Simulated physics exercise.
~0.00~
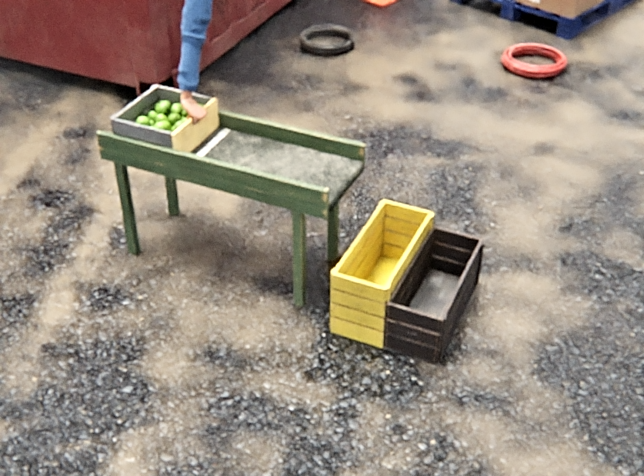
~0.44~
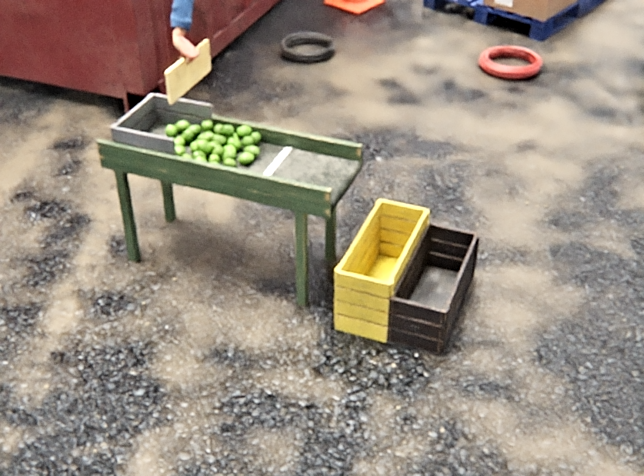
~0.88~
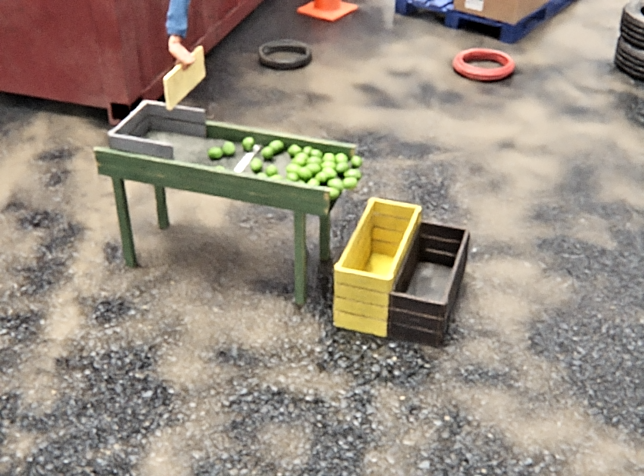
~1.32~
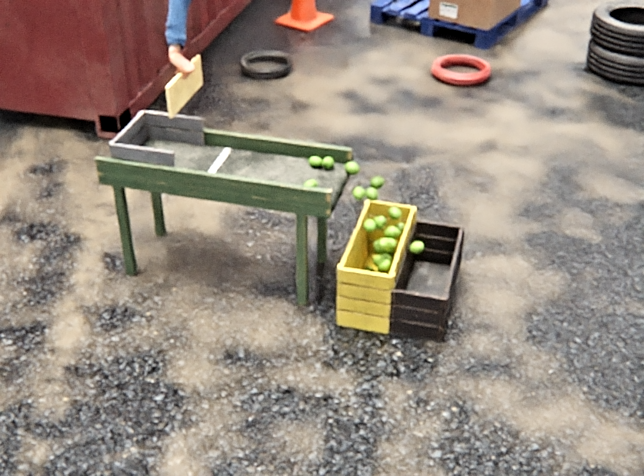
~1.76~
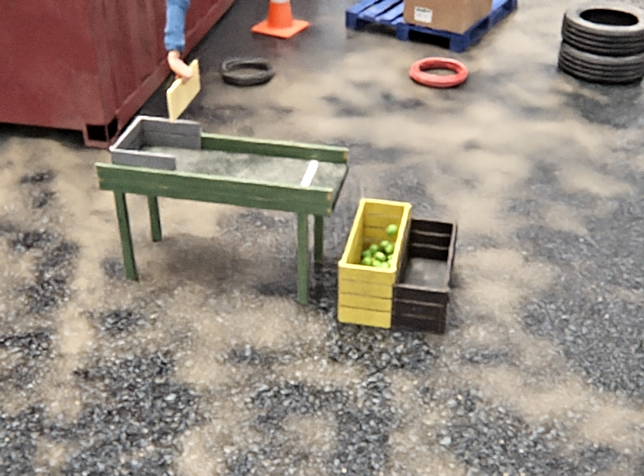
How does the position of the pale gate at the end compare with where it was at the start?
At the start the gate stands on the belt, closing off the grey pen full of limes. At the end the hand is holding it up in the air, clear of the belt, leaving the pen open.
